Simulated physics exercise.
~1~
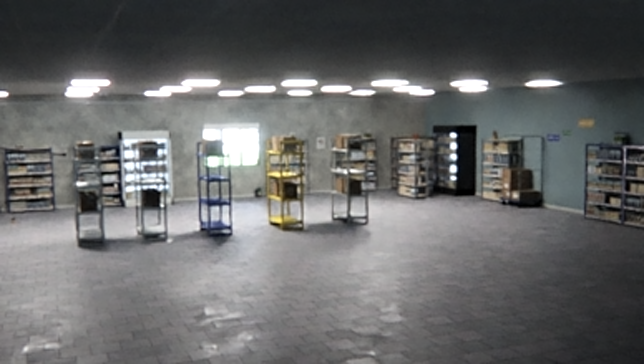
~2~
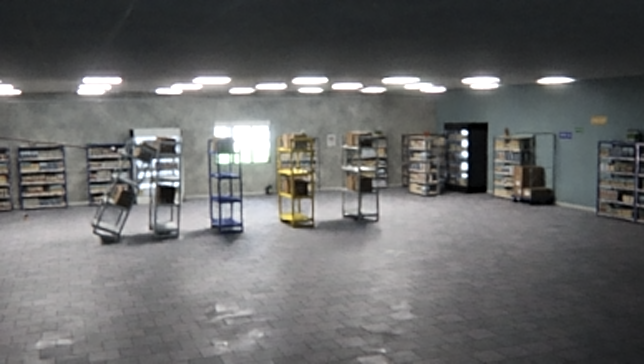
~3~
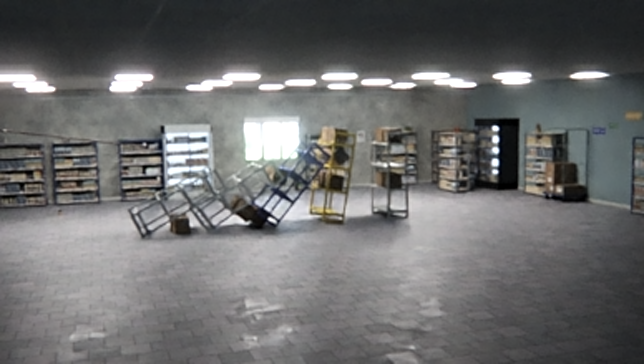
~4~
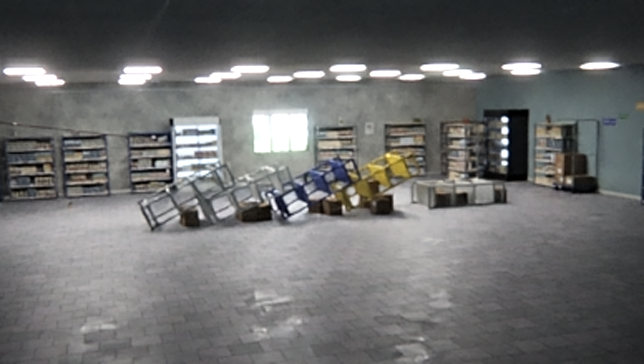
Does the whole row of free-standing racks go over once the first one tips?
Yes, every one of them goes over. The first four end up slumped steeply to the right, and the far right one lies flat on the floor.
